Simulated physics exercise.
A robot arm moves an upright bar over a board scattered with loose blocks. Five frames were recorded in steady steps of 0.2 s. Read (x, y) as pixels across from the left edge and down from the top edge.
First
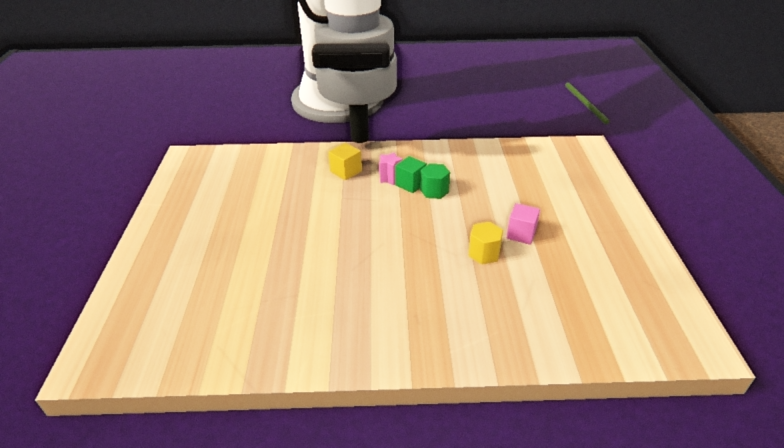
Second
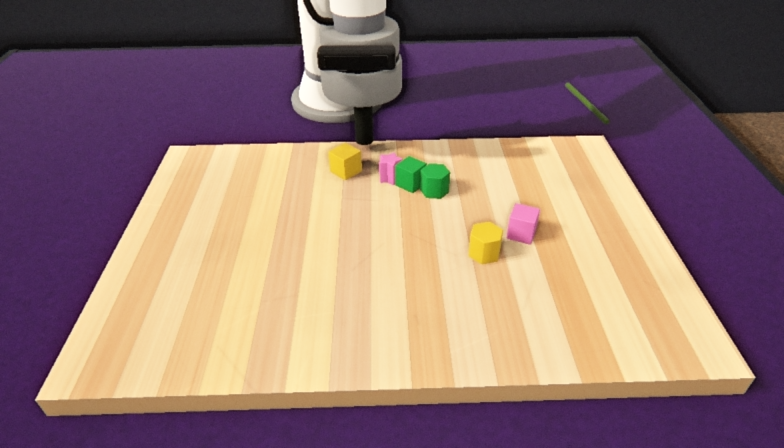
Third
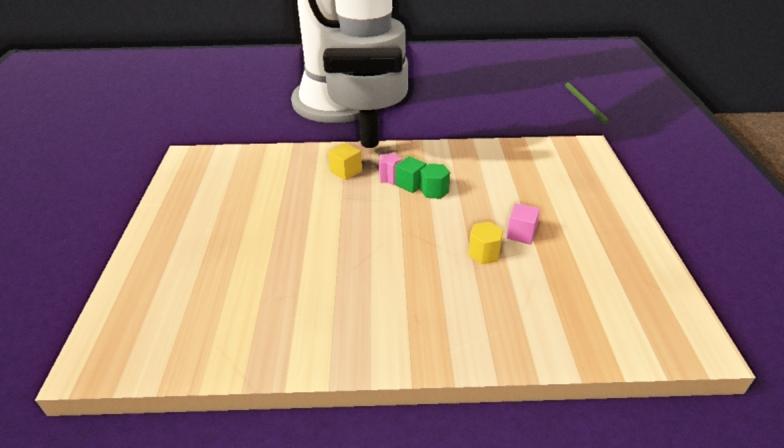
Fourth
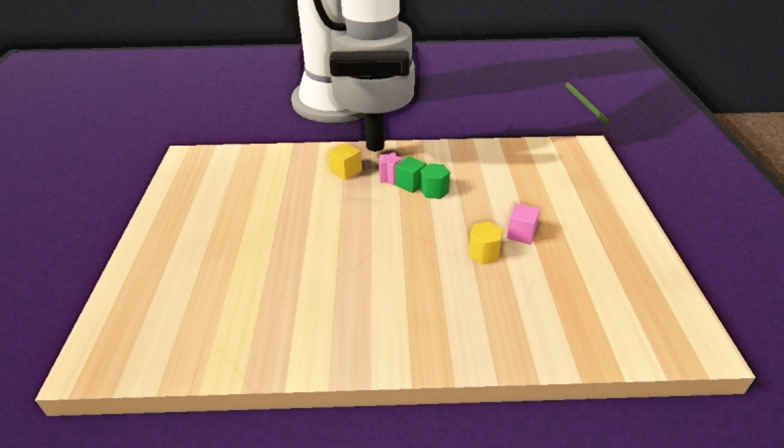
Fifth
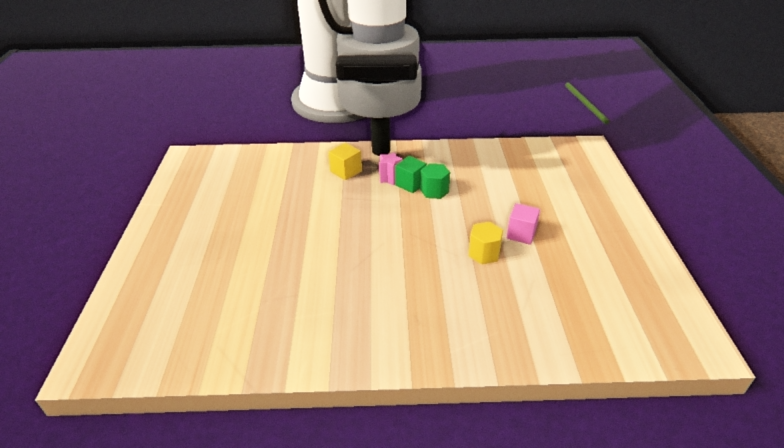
A robot arm slid its dark upright bar slowly a short way to the right along the far edge of a striped wooden board, nearing a small pink block, while all the colored blocks stayed still.
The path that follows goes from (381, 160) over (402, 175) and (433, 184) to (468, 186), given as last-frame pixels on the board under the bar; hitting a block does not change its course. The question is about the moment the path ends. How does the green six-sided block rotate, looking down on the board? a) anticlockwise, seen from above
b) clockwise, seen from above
Option b.
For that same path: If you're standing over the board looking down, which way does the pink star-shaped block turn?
Turns clockwise.
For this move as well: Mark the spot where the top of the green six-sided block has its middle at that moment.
The middle of its upper face should be somewhere near (457, 179).
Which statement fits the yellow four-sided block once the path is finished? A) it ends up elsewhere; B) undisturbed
My answer is option B.
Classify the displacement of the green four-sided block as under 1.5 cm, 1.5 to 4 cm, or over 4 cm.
The answer here is from 1.5 to 4 cm.
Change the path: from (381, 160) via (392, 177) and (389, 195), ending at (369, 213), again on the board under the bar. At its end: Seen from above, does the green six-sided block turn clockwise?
In short: No.
On the path given first. One third of the way, bar (403, 166); pink star-shaped block (391, 163), turned 55° clockwise; green four-sided block (412, 168), turned 20° anticlockwise.
Two thirds of the way, bar (434, 175); pink star-shaped block (392, 163), turned 65° clockwise; green four-sided block (413, 173), turned 20° anticlockwise; green six-sided block (447, 176).
At the end, bar (469, 177); yellow four-sided block not moved; pink star-shaped block (392, 163), turned 65° clockwise; green four-sided block (413, 173), turned 20° anticlockwise; green six-sided block (457, 179), turned 45° clockwise.
